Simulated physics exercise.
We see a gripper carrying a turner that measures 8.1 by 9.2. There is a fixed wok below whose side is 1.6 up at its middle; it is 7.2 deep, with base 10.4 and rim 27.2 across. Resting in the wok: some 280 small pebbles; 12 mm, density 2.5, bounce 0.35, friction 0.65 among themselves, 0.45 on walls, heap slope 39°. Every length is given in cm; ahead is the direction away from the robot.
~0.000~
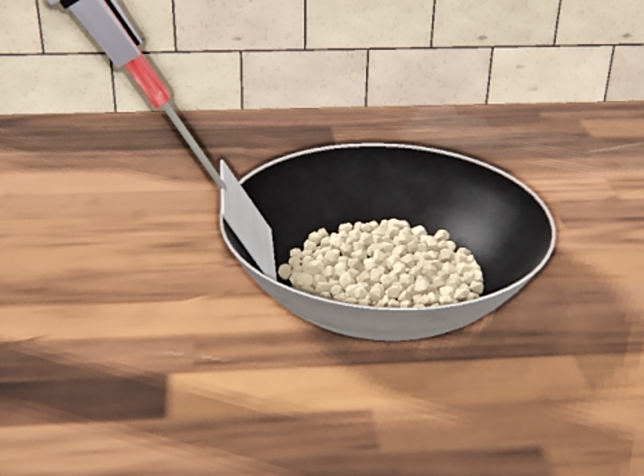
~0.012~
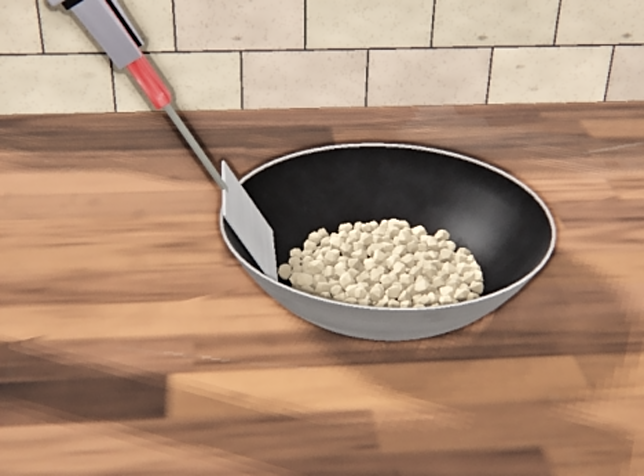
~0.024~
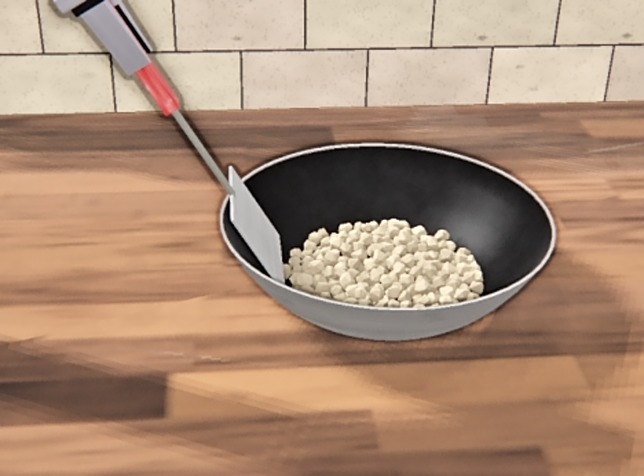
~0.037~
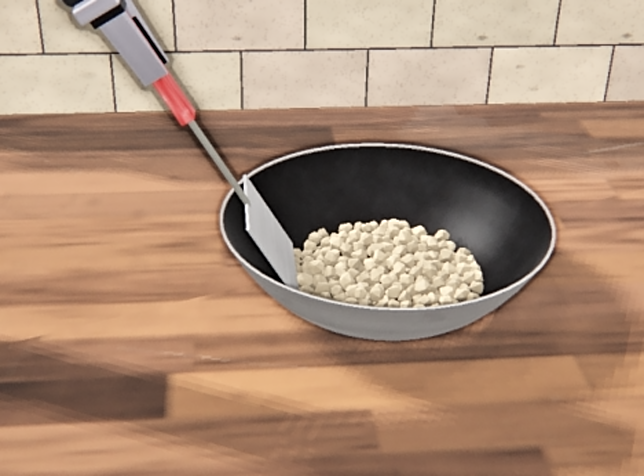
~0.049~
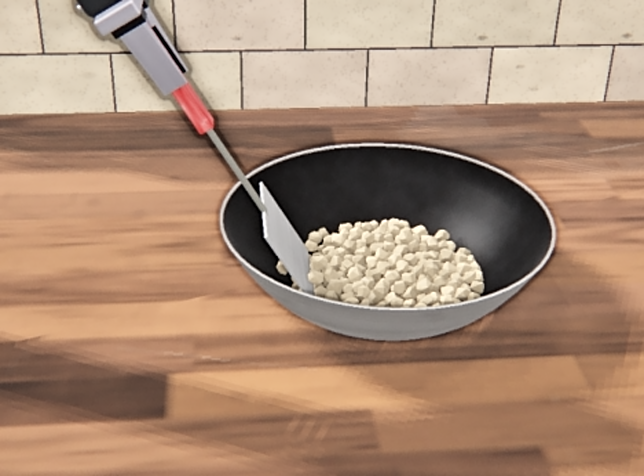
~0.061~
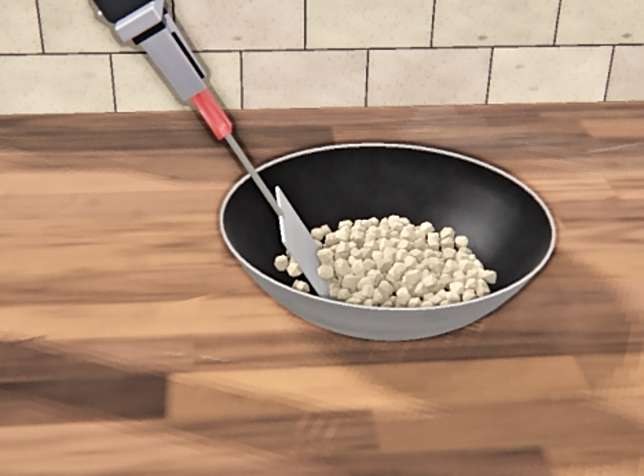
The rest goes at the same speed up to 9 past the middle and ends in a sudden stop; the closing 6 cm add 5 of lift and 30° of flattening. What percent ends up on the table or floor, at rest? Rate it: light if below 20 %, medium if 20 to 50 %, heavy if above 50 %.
Rating: Medium.
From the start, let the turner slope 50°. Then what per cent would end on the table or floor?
Then roughly 25 percent.
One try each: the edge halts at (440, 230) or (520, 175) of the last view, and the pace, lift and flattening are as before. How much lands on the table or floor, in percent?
Respectively about 5 and 55 percent end on the table or floor.
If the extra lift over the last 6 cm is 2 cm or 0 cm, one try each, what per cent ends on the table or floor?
First try about 50 %, second try about 30 %.
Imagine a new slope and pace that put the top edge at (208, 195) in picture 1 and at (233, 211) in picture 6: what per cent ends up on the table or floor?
Around 10 per cent finishes on the table or floor.
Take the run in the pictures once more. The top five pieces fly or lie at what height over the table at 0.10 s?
They are near 7 cm up.
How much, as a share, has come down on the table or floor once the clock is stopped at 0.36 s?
Some 10 per cent of the load.
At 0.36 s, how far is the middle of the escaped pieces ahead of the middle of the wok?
It comes to near 22 cm ahead of the middle.
After 0.10 s, sloping 60°, highest piece 9 above the table; 284 in the wok.
After 0.14 s, sloping 53°, highest piece 14 above the table; 283 in the wok, 1 on the blade or in flight.
After 0.36 s, sloping 30°, highest piece 30 above the table; 185 in the wok, 23 on the table or floor, 76 on the blade or in flight.
After 1.41 s, sloping 30°, highest piece 8 above the table; 185 in the wok, 99 on the table or floor.
In the end, 185 in the wok, 99 on the table or floor. That is 35 % on the table or floor.
